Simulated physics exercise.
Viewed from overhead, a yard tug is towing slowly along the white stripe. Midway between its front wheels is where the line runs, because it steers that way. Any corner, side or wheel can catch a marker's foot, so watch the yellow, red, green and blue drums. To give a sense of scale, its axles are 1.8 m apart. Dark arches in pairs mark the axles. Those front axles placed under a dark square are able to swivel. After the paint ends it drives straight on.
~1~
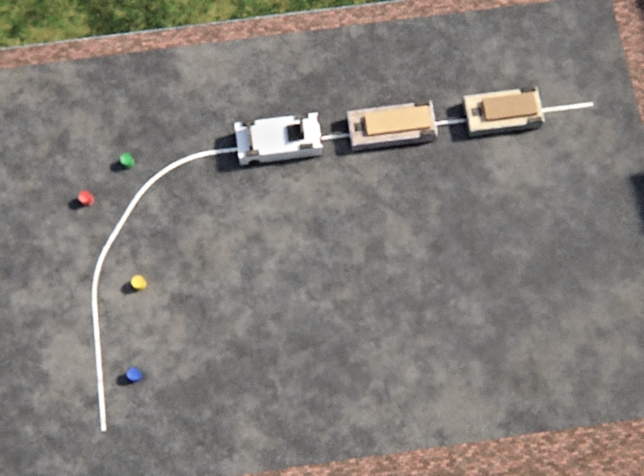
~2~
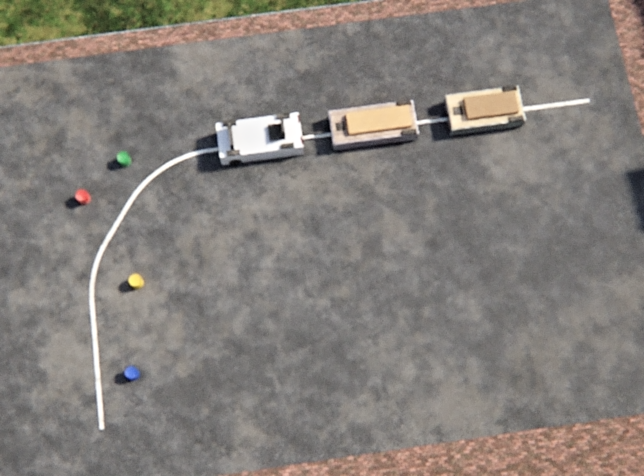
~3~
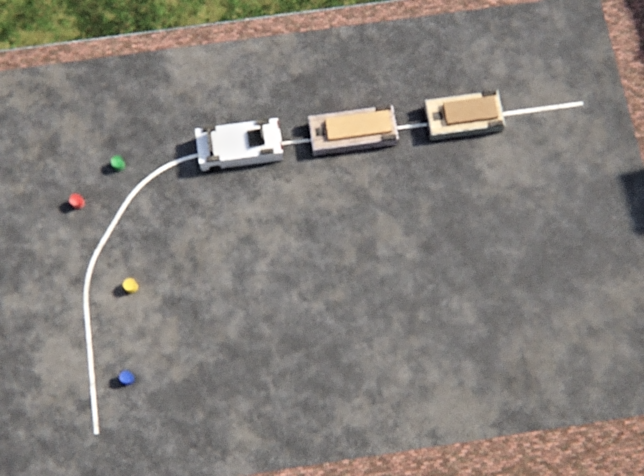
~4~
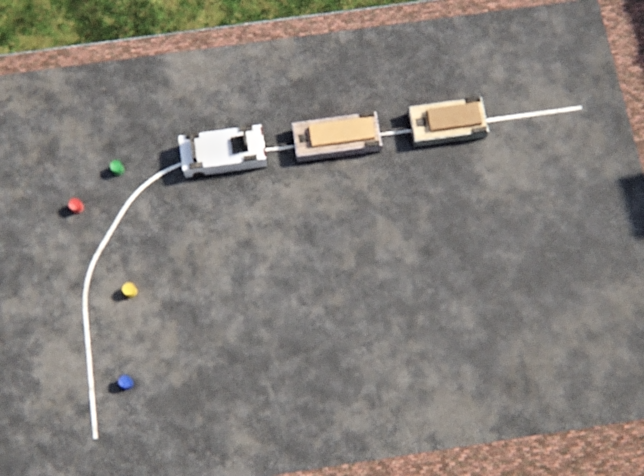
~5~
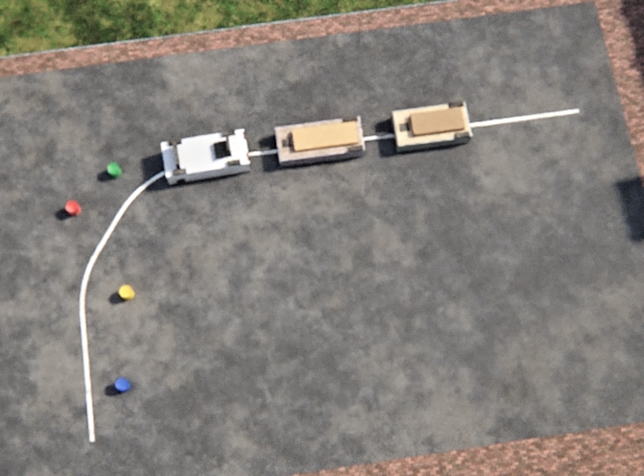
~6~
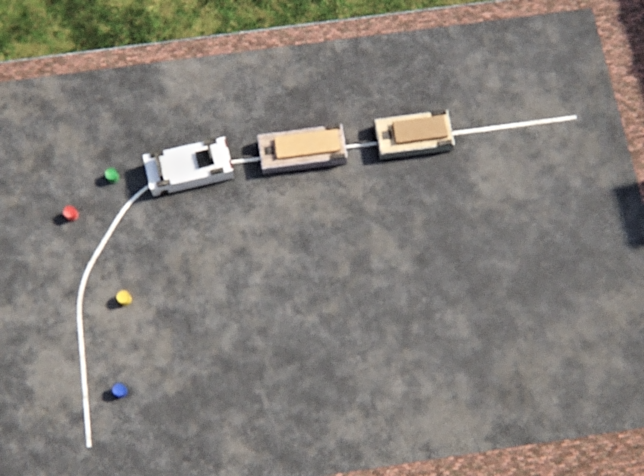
In a paved yard, a white tug tows two trailers slowly left along a white line, starting to turn near coloured drums.
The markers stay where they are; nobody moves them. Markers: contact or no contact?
Yellow contact, red no contact, green no contact, blue contact.
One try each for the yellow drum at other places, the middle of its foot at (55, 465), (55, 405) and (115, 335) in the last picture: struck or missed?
Results in order - no collision, no collision, collision.
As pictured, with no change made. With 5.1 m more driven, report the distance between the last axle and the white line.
About 5 cm.
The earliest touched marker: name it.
Yellow.
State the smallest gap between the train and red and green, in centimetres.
Red has 45 to spare and green has 10.
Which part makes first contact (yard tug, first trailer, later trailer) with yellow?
The first contact with yellow comes from the lead trailer.
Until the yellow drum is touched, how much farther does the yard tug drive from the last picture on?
Contact happens once about 9.0 m more has been driven.
With 1.1 m more driven, the last axle is at (411, 132) of the last picture, on the line; green has been passed with 10 cm to spare.
With 2.5 m more driven, the last axle is at (373, 137) of the last picture, on the line; red has been passed with 45 cm to spare.
With 9.0 m more driven, the last axle is at (208, 179) of the last picture, 70 cm off the line; the first trailer has hit yellow.
With 15.3 m more driven, the last axle is at (106, 325) of the last picture, 90 cm off the line; the second trailer has hit blue.
With 18.7 m more driven, the last axle is at (94, 438) of the last picture, 25 cm off the line; 2 of 4 struck in all.
